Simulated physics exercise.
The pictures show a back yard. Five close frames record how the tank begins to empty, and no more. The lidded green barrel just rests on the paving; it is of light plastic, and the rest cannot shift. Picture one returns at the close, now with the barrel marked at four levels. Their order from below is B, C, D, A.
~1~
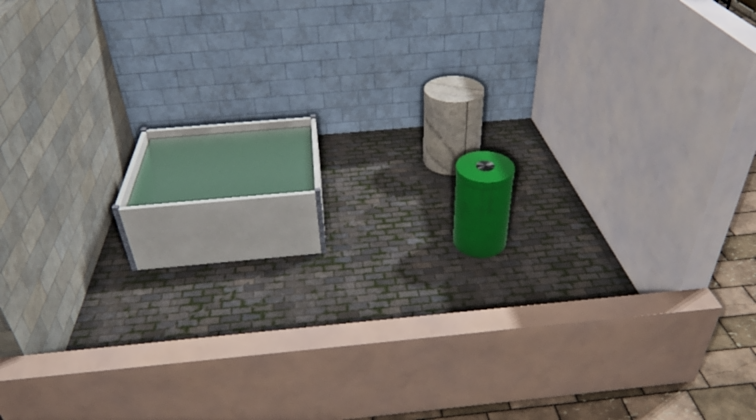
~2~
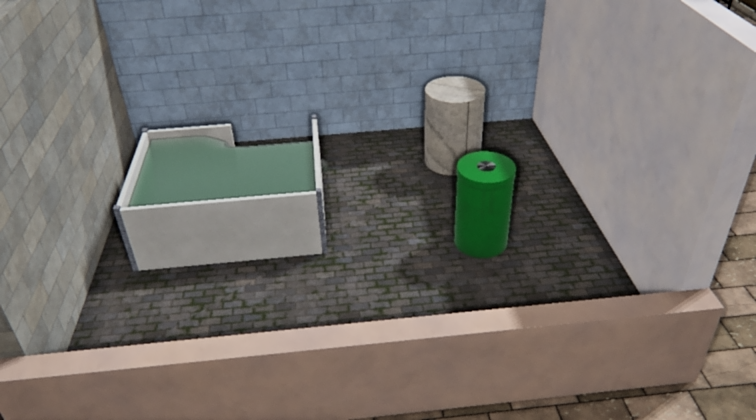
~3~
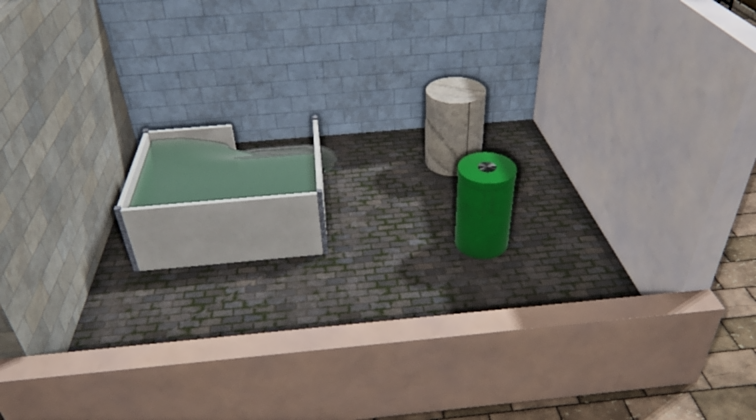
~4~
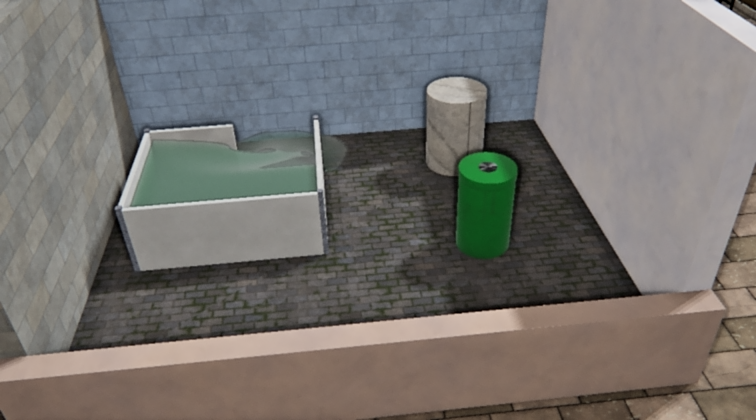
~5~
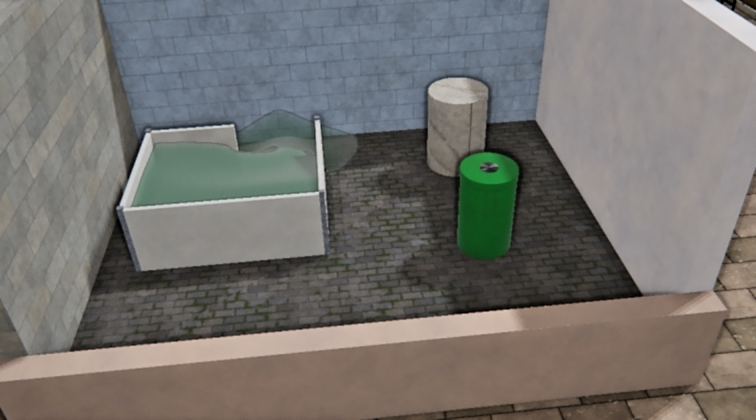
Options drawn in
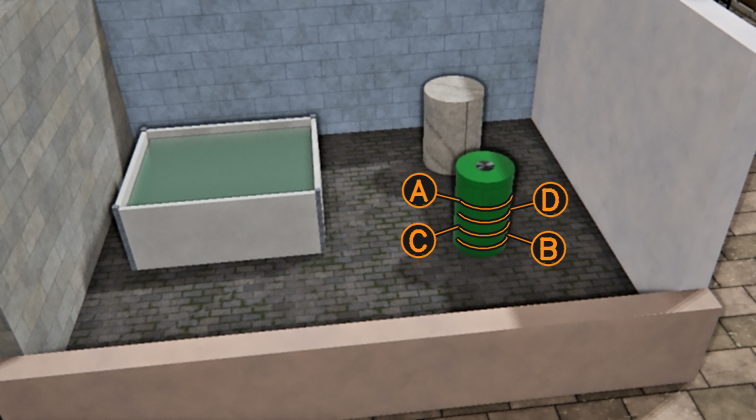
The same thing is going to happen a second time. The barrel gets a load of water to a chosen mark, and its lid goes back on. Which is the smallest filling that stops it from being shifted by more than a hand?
B.
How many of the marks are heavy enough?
All four.
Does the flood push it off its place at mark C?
No.
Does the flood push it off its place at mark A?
No.
In orange, A at (490, 208); B at (487, 248); C at (488, 235); D at (489, 222); from the bottom up B, C, D, A.
For mark A, it does not move.
For mark B, it does not move.
For mark C, it does not move.
For mark D, it does not move.
